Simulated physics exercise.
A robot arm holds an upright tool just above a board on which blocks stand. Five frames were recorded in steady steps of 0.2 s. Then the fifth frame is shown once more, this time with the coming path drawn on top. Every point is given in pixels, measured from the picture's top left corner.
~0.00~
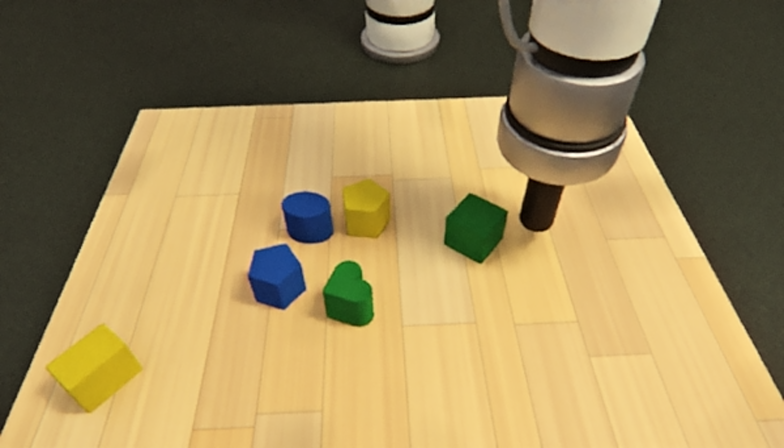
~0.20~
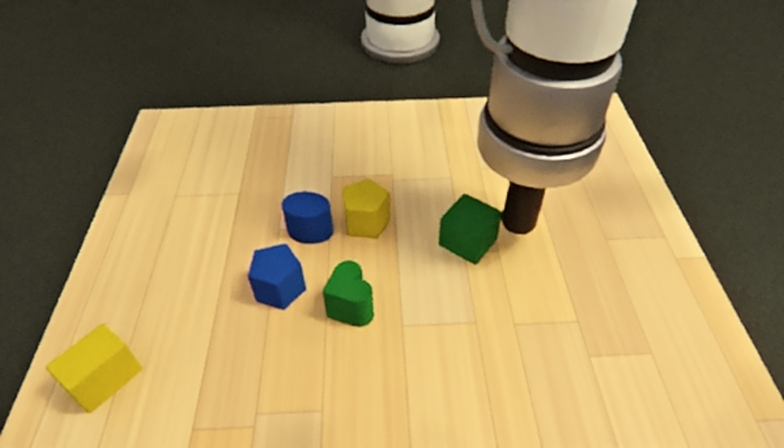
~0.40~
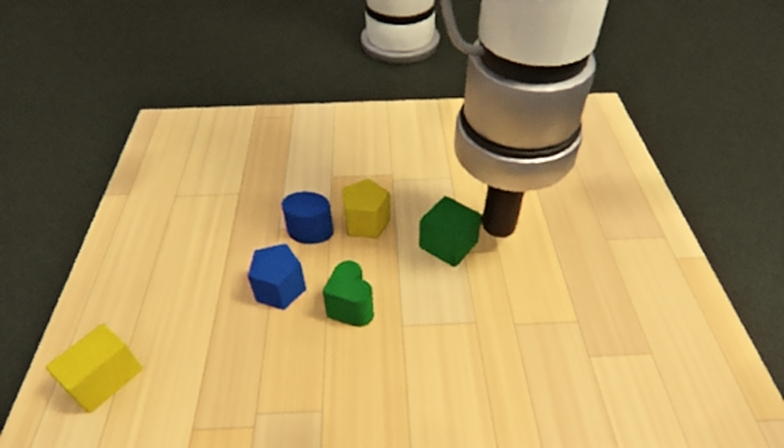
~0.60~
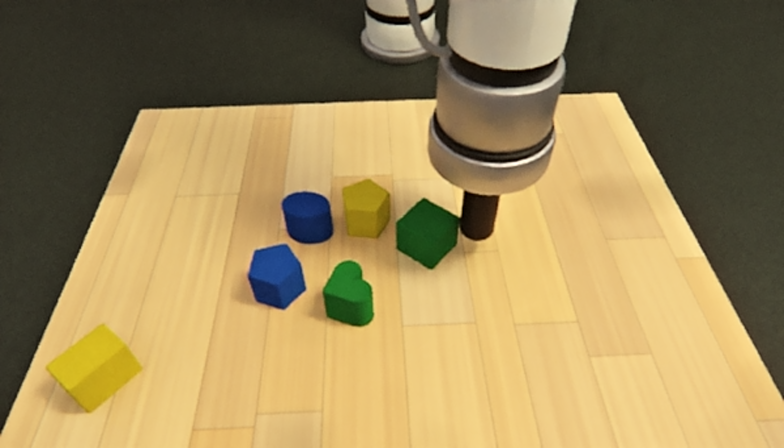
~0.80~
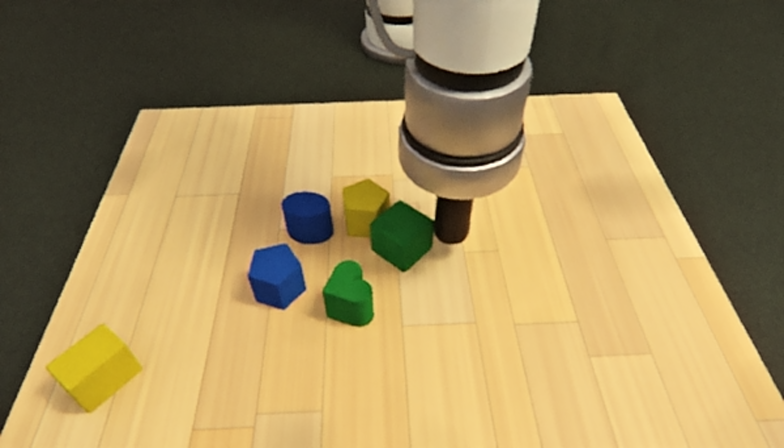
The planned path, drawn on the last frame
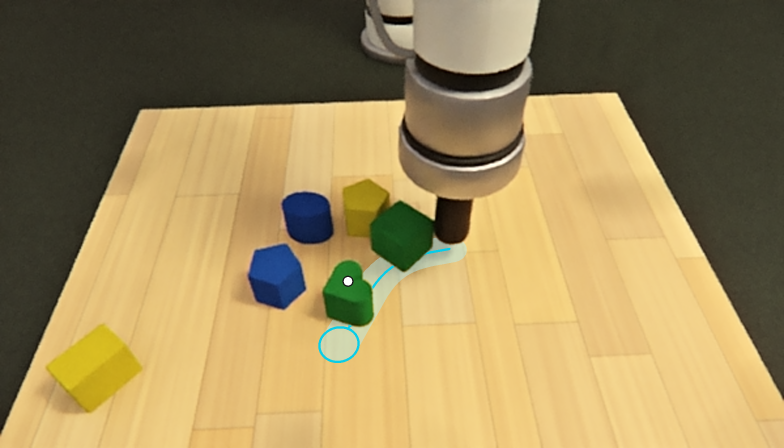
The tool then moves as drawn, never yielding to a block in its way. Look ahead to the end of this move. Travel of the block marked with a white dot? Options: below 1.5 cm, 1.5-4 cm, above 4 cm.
It goes beyond 4 cm.
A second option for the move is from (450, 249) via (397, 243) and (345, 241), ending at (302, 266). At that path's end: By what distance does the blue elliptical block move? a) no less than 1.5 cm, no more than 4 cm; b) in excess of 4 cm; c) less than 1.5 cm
I choose b.
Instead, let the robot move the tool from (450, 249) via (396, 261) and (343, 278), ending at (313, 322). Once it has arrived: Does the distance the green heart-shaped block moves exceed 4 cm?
I expect not.
The drawn path runs from (450, 249) over (400, 262) and (366, 298) to (339, 344); the dot is on the green heart-shaped block.
The first path, step by step. One third of the way, tool at (399, 247); yellow pentagon at (349, 190), turned 40° clockwise; green four-sided block at (351, 224), turned 25° clockwise.
Two thirds of the way, tool at (365, 283); blue elliptical block at (303, 201); green heart-shaped block at (335, 292), turned 15° anticlockwise; yellow pentagon at (349, 190), turned 40° clockwise; green four-sided block at (340, 229), turned 55° clockwise.
At the end, tool at (337, 330); blue pentagon not moved; blue elliptical block at (303, 201); green heart-shaped block at (296, 328); yellow pentagon at (349, 190), turned 40° clockwise; green four-sided block at (340, 229), turned 55° clockwise.
